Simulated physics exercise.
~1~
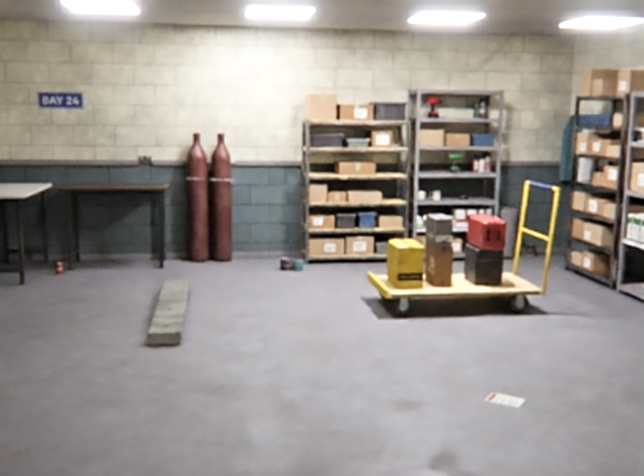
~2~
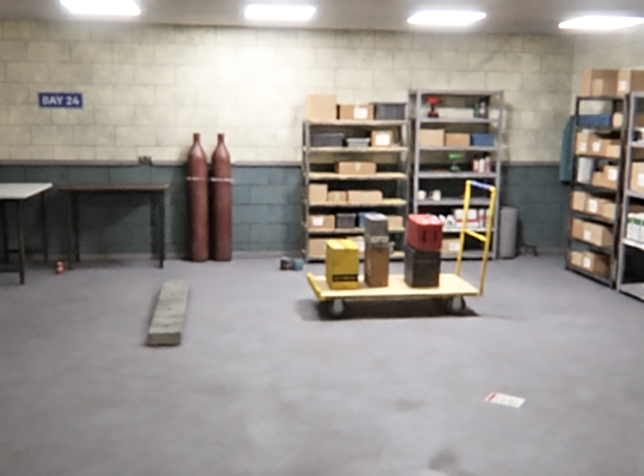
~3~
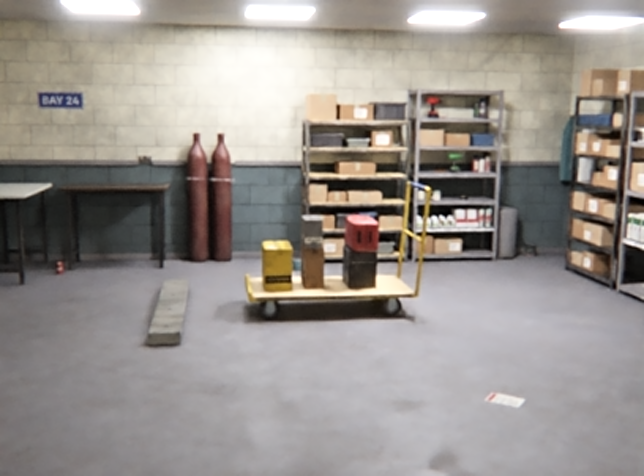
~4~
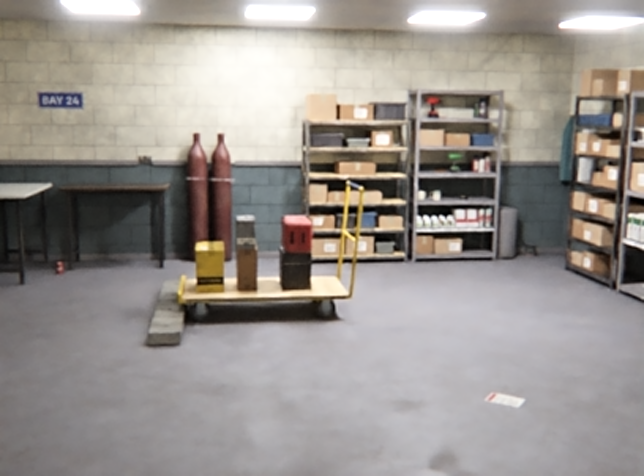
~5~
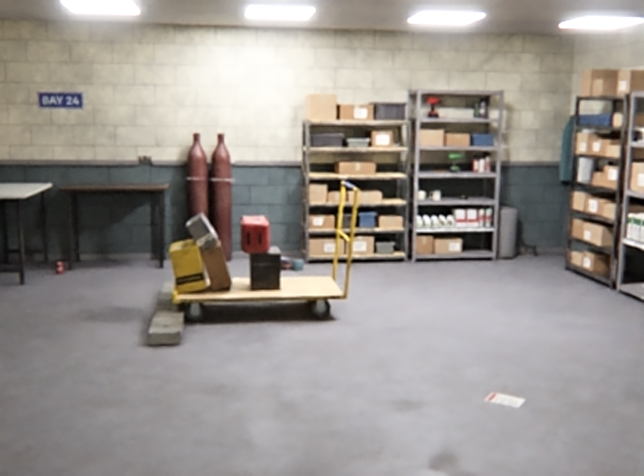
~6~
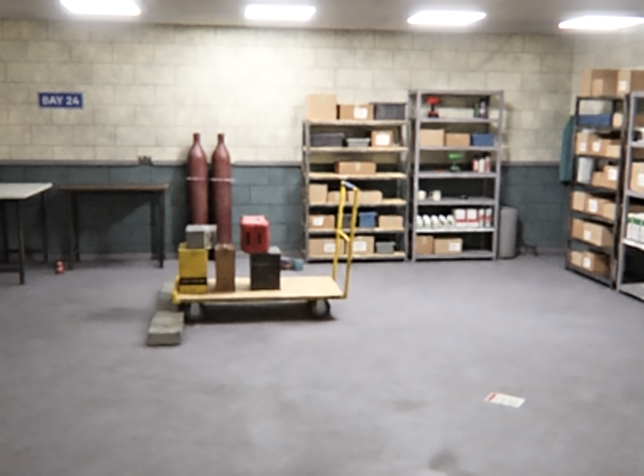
In this clip, a yellow platform trolley carrying cartons, parcels, a black toolbox and a red suitcase rolls left across a storeroom and stops at a kerb. The load slides forward, the yellow and brown parcels lean, then settle upright, and the grey carton ends atop the yellow parcel, everything still aboard.
